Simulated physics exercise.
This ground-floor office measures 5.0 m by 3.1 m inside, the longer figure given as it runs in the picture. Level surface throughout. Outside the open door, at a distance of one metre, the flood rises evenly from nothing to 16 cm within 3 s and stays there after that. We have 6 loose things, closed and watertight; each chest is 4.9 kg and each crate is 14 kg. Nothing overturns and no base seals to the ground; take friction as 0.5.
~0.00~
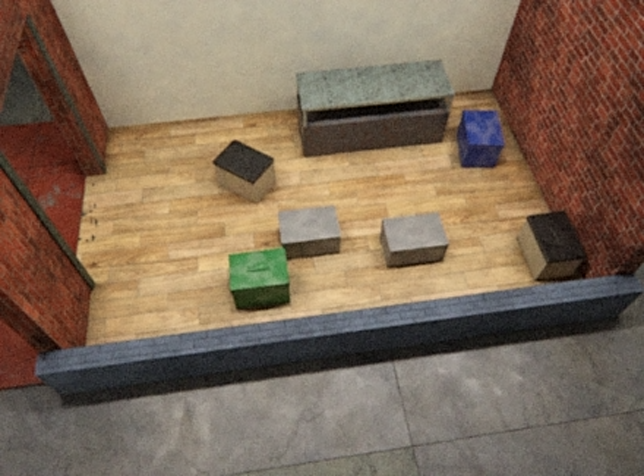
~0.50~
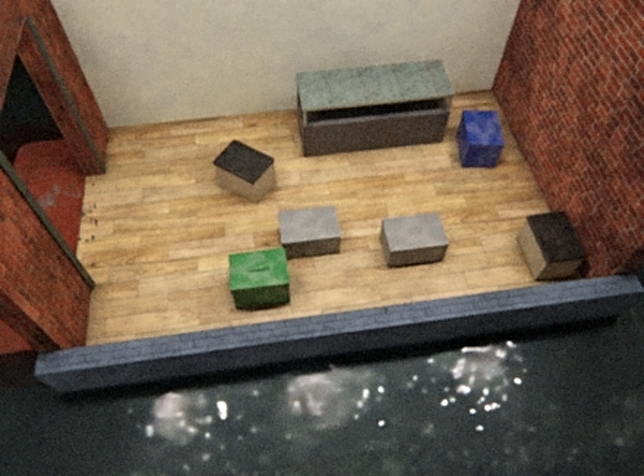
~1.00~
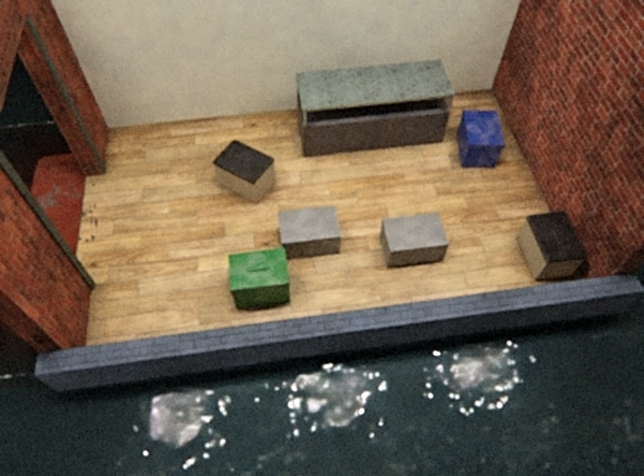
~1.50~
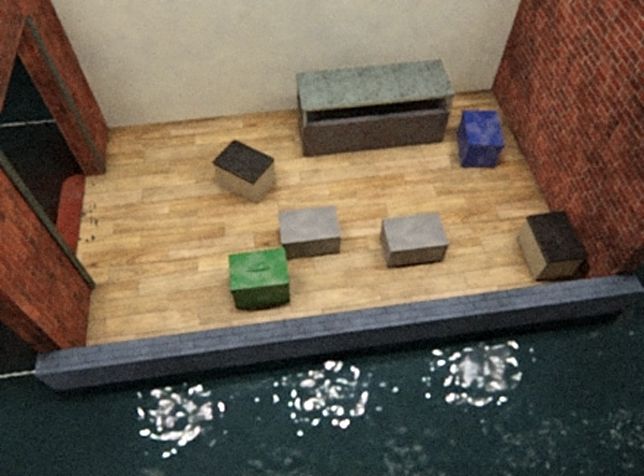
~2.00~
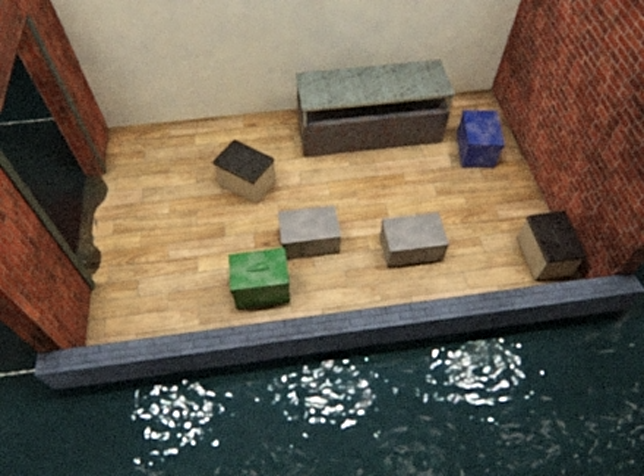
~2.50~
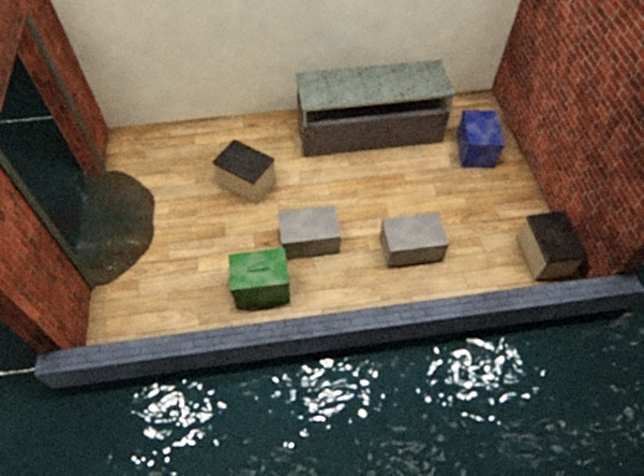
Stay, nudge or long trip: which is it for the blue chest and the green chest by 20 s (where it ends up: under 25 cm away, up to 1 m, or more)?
Expect the blue chest to be a little shifted and the green chest to be well off its spot.
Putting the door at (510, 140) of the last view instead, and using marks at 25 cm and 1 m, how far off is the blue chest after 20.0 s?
Then the blue chest is swept a long way.
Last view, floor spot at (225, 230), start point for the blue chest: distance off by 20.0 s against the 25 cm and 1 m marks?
Looks like it is swept a long way.
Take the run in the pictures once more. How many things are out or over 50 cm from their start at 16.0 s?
Count: 4.
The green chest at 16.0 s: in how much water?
Close to 14 centimetres.
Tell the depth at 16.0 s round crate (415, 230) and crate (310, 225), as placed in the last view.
Close to 14 and 13 centimetres.
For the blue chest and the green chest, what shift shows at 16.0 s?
About 80 and 250 cm.
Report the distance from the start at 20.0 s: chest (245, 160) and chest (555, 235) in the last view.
They've ended up 300 cm and 5 cm away, in that order.
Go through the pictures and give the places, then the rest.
The blue chest at (483, 127), on the bottom; the green chest at (258, 268), on the bottom; water covers 0.0 m2; 0 of 6 have shifted, in the first frame.
The blue chest at (483, 127) rests on the ground; the green chest at (258, 268) rests on the ground; water covers 0.0 m2; 0 of 6 have shifted, in the second frame.
The blue chest at (483, 127) rests on the ground; the green chest at (258, 268), on the bottom; 0.0 m2 under water; 0 of 6 have shifted, in the third frame.
The blue chest at (483, 127), on the bottom; the green chest at (258, 268), on the bottom; water covers 0.0 m2; 0 of 6 have shifted, in the fourth frame.
The blue chest at (483, 127), on the bottom; the green chest at (258, 268), on the bottom; 0.0 m2 under water; 0 of 6 have shifted, in the fifth frame.
The blue chest at (483, 127) rests on the ground; the green chest at (258, 268), on the bottom; water covers 0.7 m2; 0 of 6 have shifted, in the sixth frame.
After 4.0 s the blue chest is near (483, 127), 0.0 m from its start, aground; the green chest is near (258, 269), 0.0 m from its start, aground; 0 afloat.
After 9.0 s the blue chest is near (471, 101), 0.4 m from its start, afloat; the green chest is near (512, 239), 2.5 m from its start, afloat; 5 afloat.
After 16.0 s the blue chest is near (454, 76), 0.8 m from its start, afloat; the green chest is near (461, 147), 2.6 m from its start, afloat; 6 afloat.
After 20.0 s the blue chest is near (456, 79), 0.7 m from its start, afloat; the green chest is near (507, 143), 3.0 m from its start, afloat; 6 afloat.
